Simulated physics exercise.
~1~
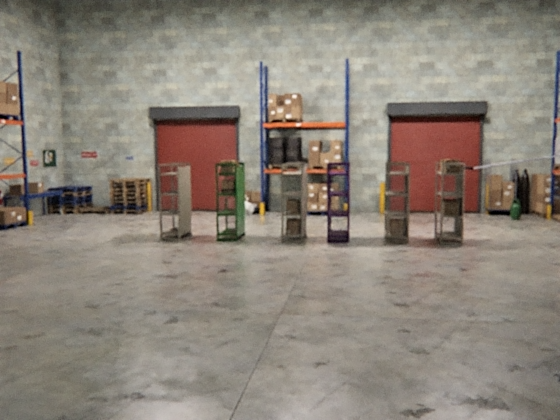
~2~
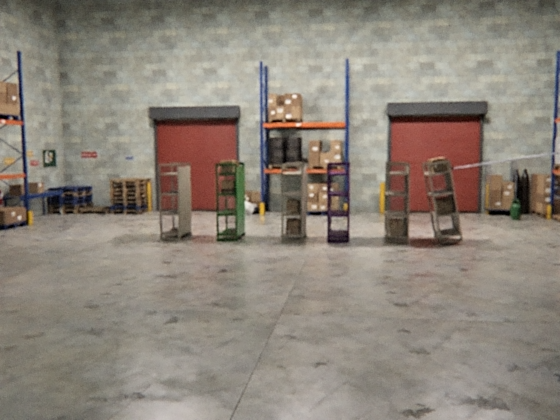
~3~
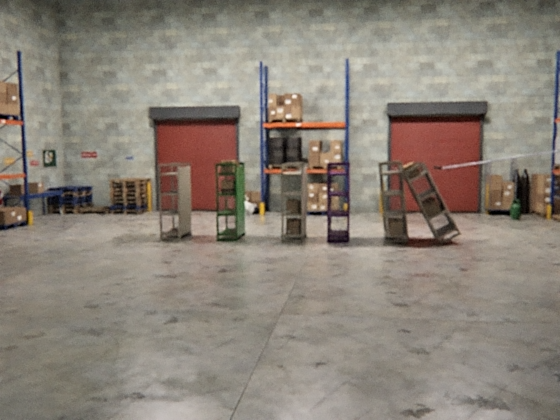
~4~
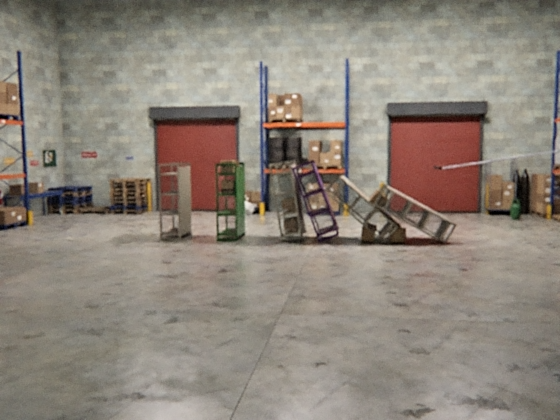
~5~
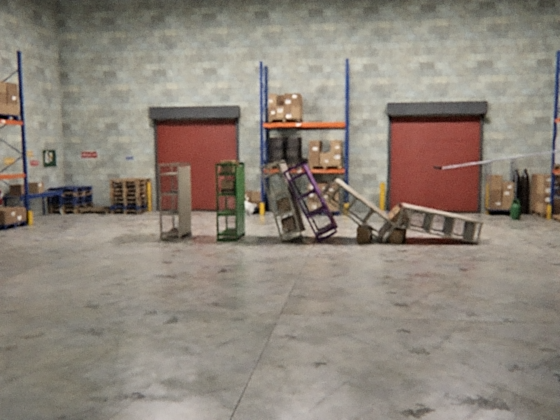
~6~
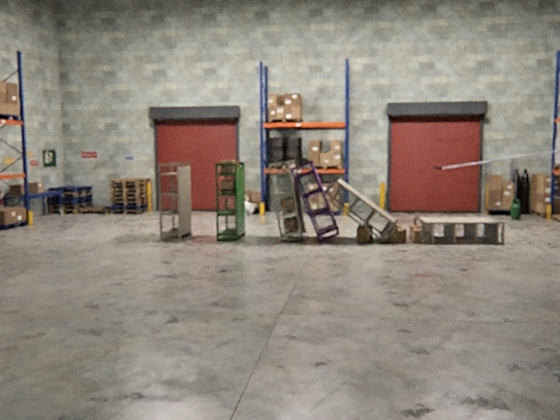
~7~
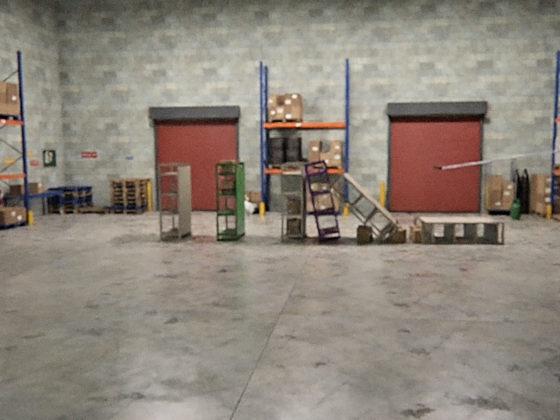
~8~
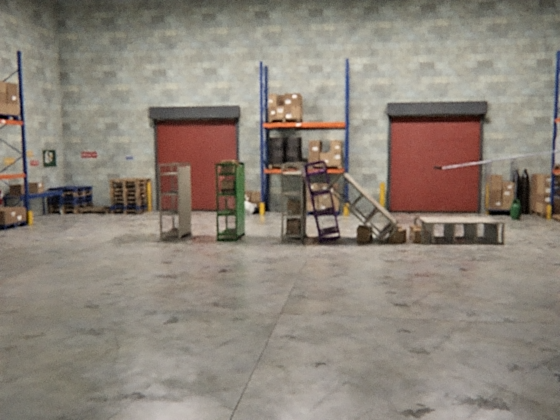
At first, six tall racks stand in a row across a warehouse floor, one green and one purple among the plainer ones, with a thin pole reaching in from the right. The pole moves left and the rightmost rack tips leftward into its neighbour. That neighbour topples toward the purple rack, which leans left against the next one, while a few boxes spill. The first rack slides down to the right and ends up lying flat on the floor. The purple rack rocks partway back and stays slightly tilted, its fallen neighbour slanted beside it, while the green rack never moves.
